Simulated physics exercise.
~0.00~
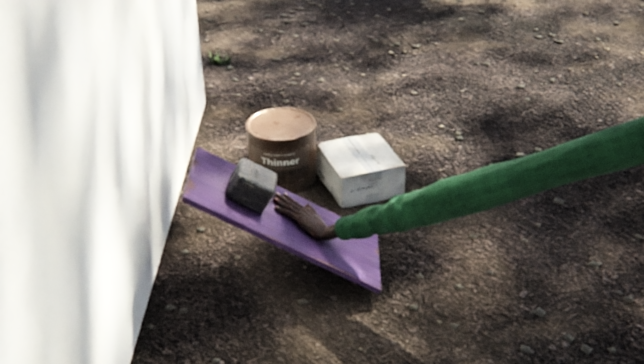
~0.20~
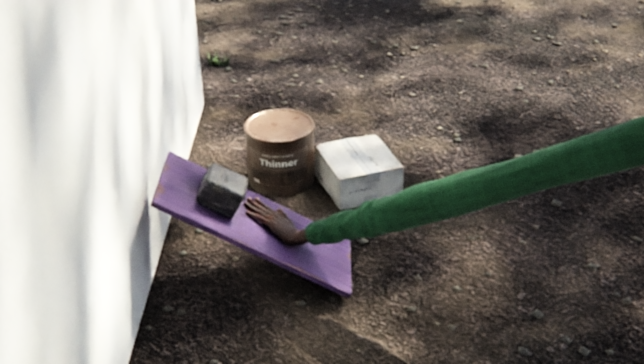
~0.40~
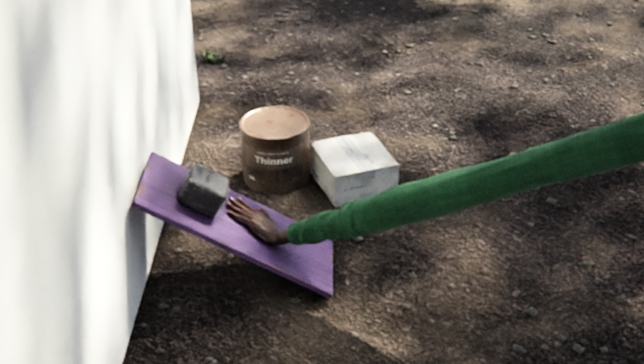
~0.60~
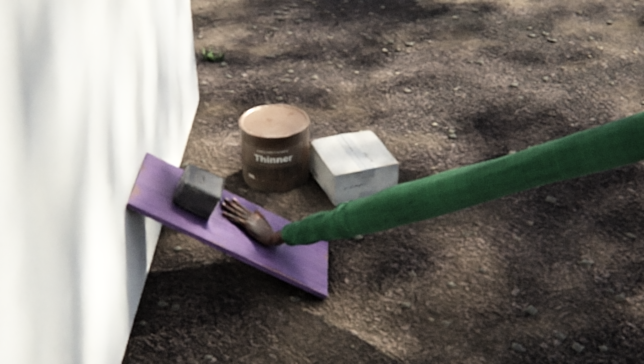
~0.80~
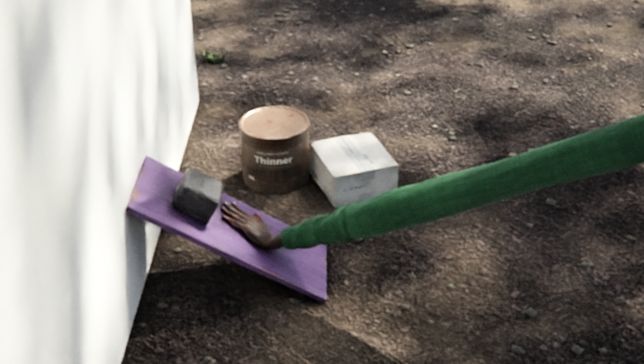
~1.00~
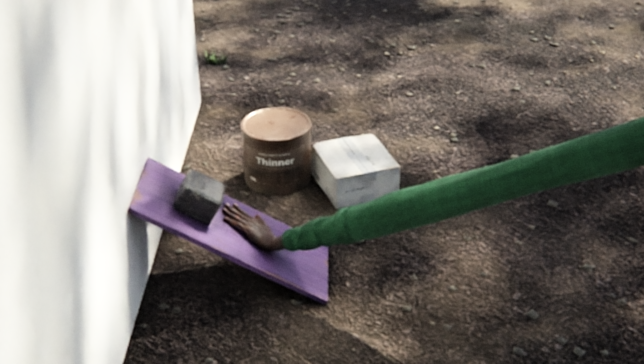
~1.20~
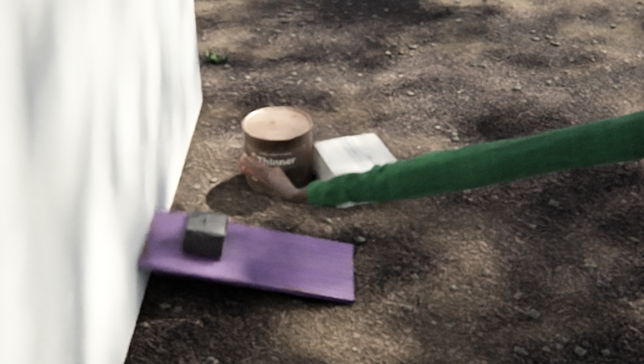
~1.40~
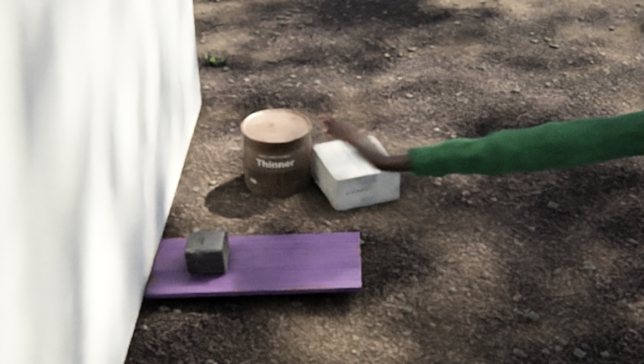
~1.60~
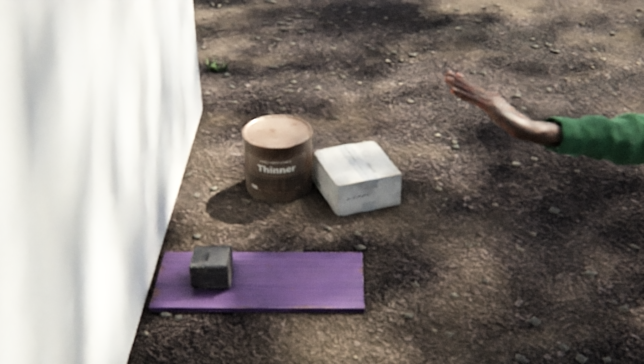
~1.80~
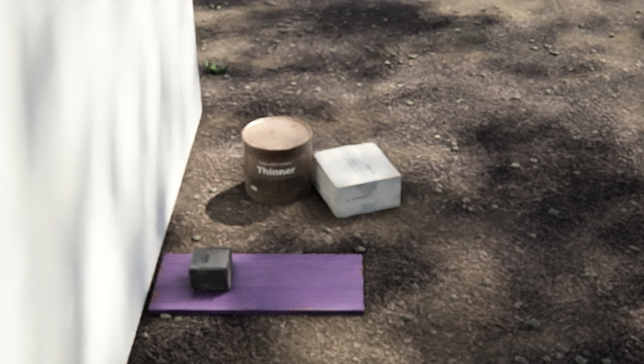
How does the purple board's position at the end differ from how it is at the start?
At the start the purple board is leaning at a slant, but at the end it lies on its side along the ground.
